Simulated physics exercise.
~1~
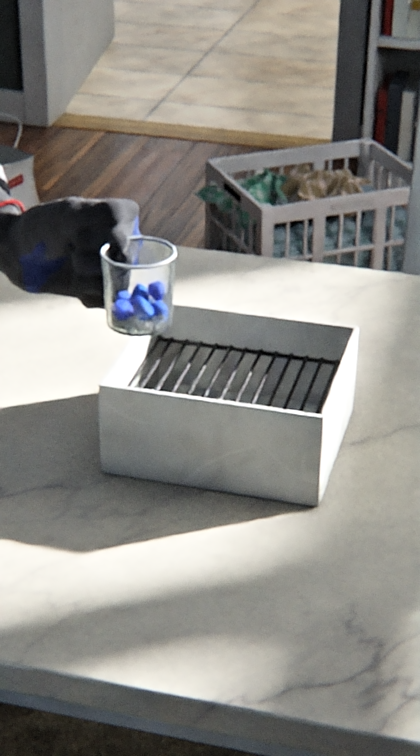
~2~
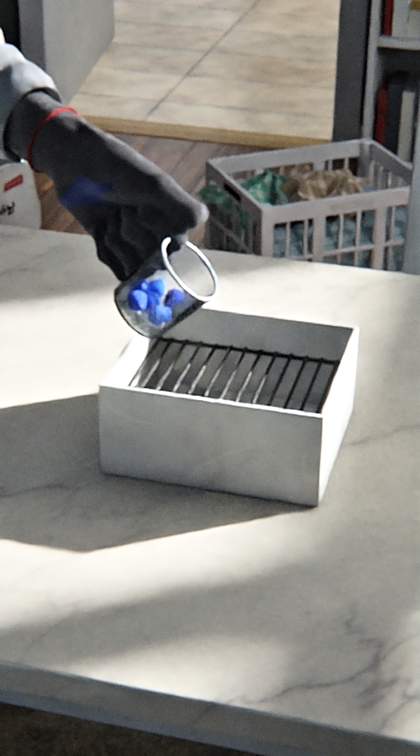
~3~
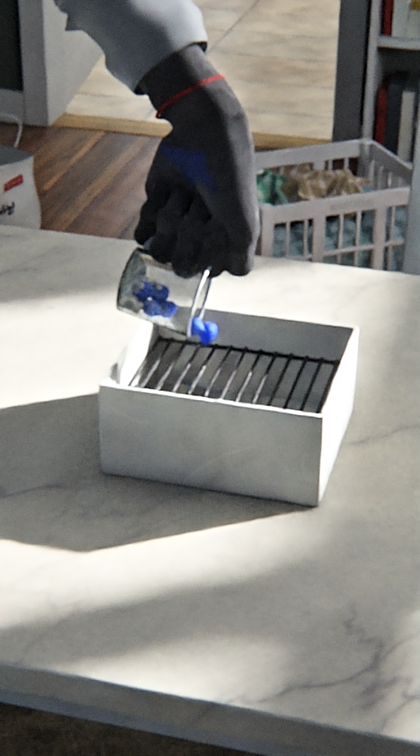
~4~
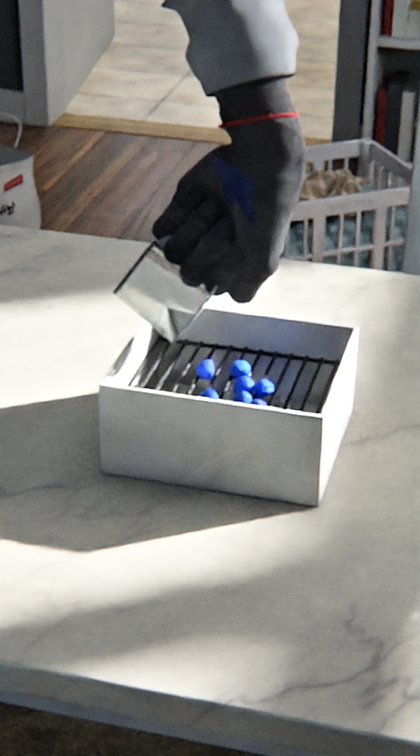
A dark-gloved hand with a red band at the wrist holds a clear cup of blue pieces above a pale marble-like tabletop, seen from above at an angle. Beneath it sits an open white box with dark wires across it, while a crate of crumpled material stands on the wooden floor behind. The hand moves right over the box and tilts the cup, then tips it further until the blue pieces begin to spill from the rim. It turns the cup upside down, emptying it, and the blue pieces end up scattered on the wires.
